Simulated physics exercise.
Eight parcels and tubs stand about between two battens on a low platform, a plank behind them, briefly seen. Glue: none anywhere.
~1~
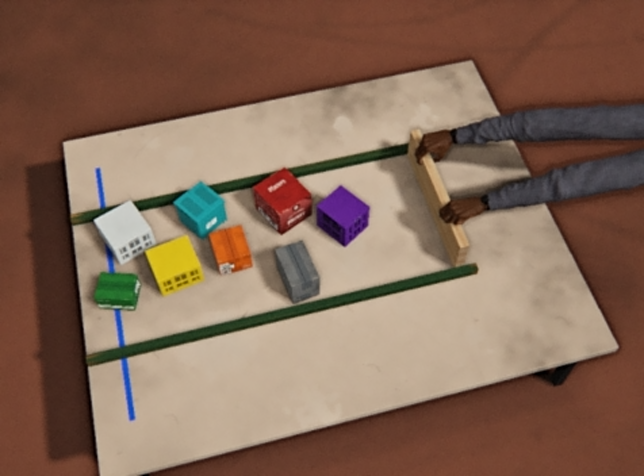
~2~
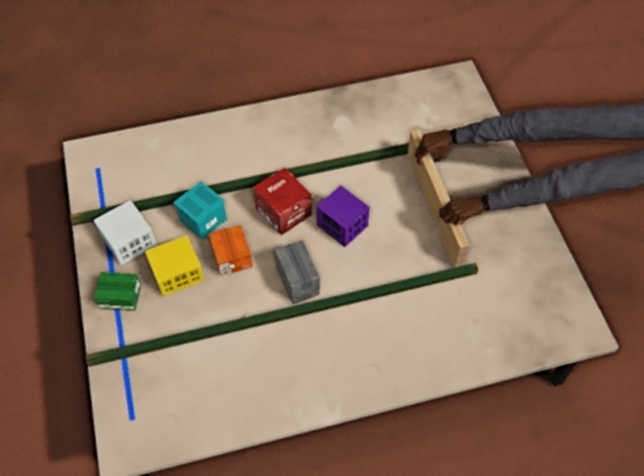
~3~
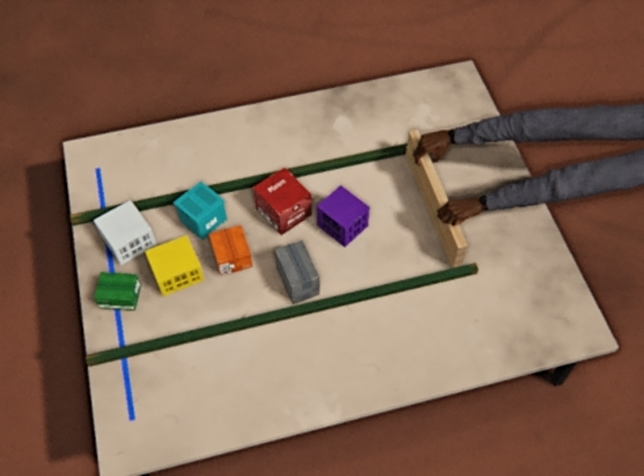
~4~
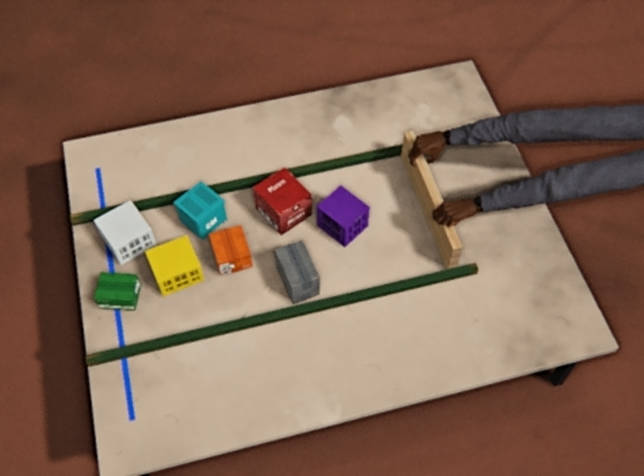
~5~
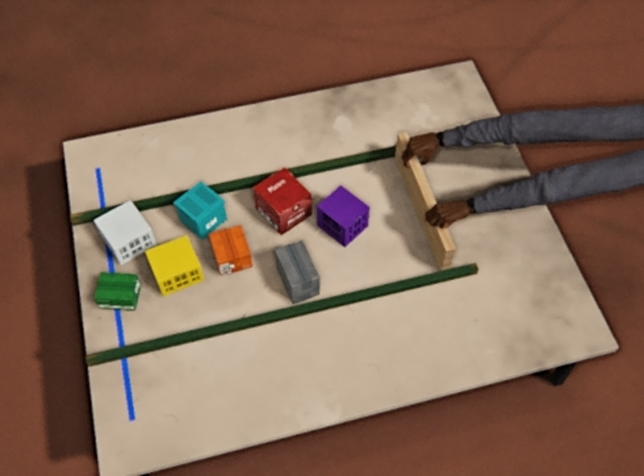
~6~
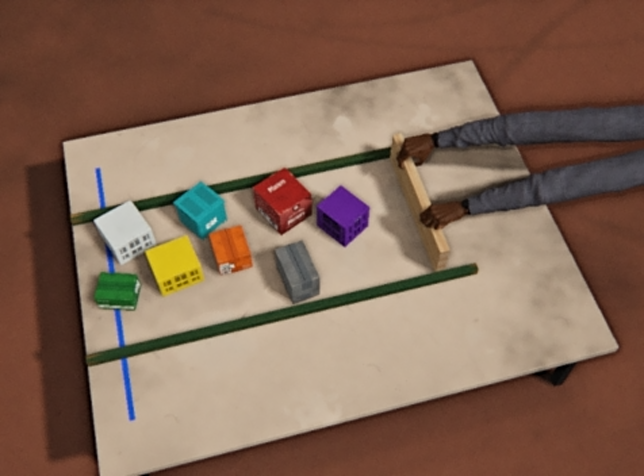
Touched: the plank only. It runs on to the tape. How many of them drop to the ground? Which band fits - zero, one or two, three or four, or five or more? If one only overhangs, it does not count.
The band that fits is five or more.
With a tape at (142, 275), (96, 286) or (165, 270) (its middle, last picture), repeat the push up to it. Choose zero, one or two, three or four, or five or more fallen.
Result per tape, in order - three to four / five or over / 3 or 4.
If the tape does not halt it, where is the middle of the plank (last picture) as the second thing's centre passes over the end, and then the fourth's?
It sits near (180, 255), and then near (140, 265).
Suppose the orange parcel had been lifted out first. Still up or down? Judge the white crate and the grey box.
I'd say the white crate gets knocked off and the grey box stays aboard.
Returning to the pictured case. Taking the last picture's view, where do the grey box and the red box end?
The grey box stops around (100, 317); the red box around (83, 233).
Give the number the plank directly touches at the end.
Count: 3.
A little later, none off yet; green parcel at rest near (118, 291); white crate at rest near (126, 233); yellow crate at rest near (175, 266).
When it is over, the number that fall off is five or more; down, orange parcel, turquoise tote, yellow crate, white crate and green parcel.
